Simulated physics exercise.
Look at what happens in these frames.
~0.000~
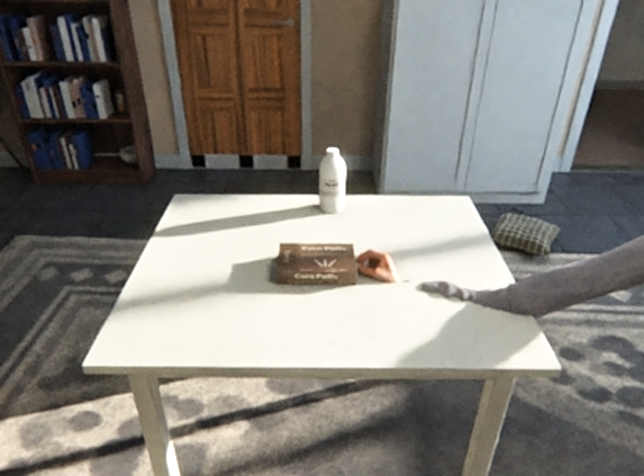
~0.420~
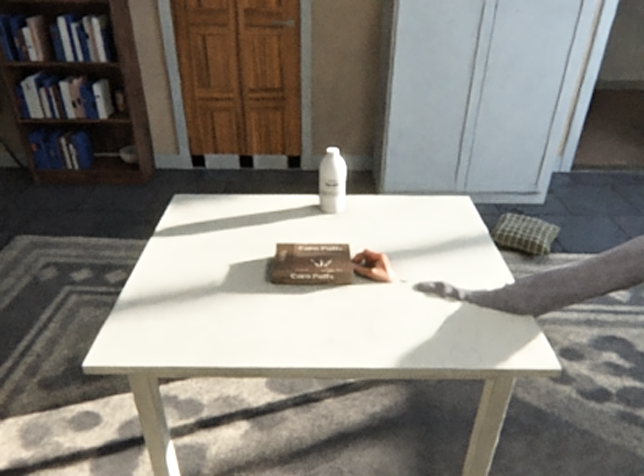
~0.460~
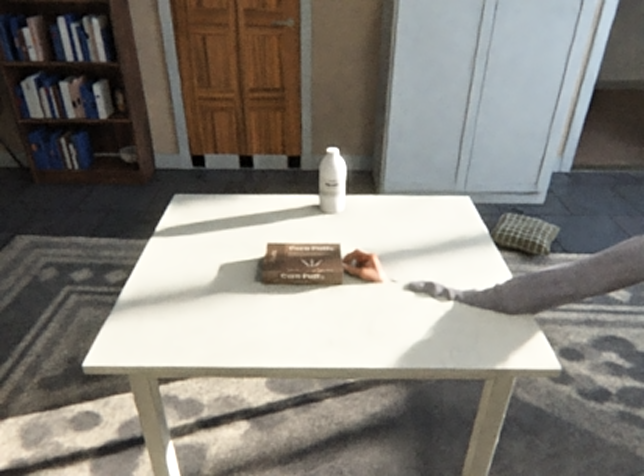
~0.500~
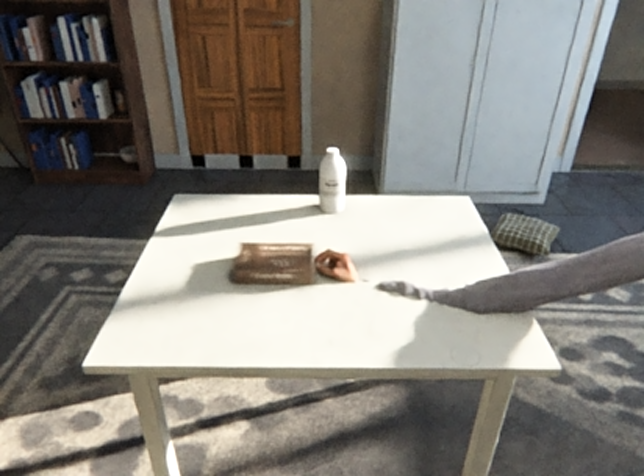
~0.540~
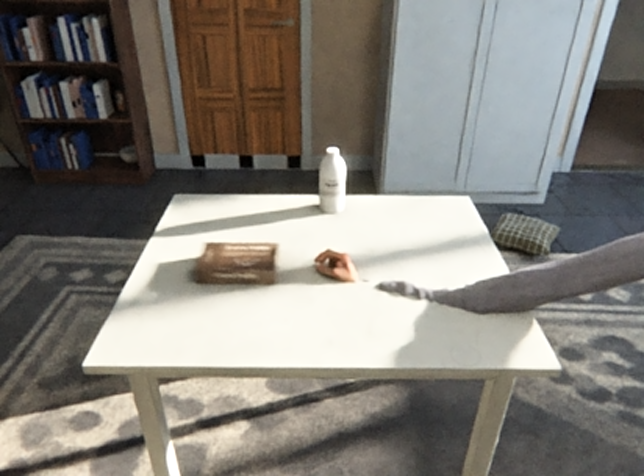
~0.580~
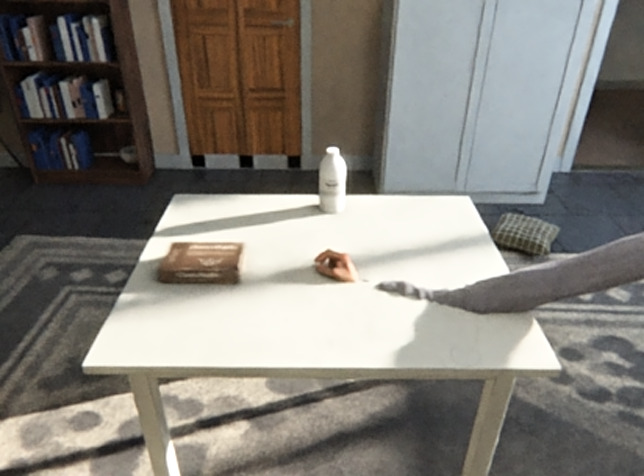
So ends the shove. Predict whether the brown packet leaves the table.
It is off the table at the end.
After 0.88 s, brown packet now off the table.
After 1.08 s, things are still on the move.
In the end (1.3 s), off the table, brown packet.
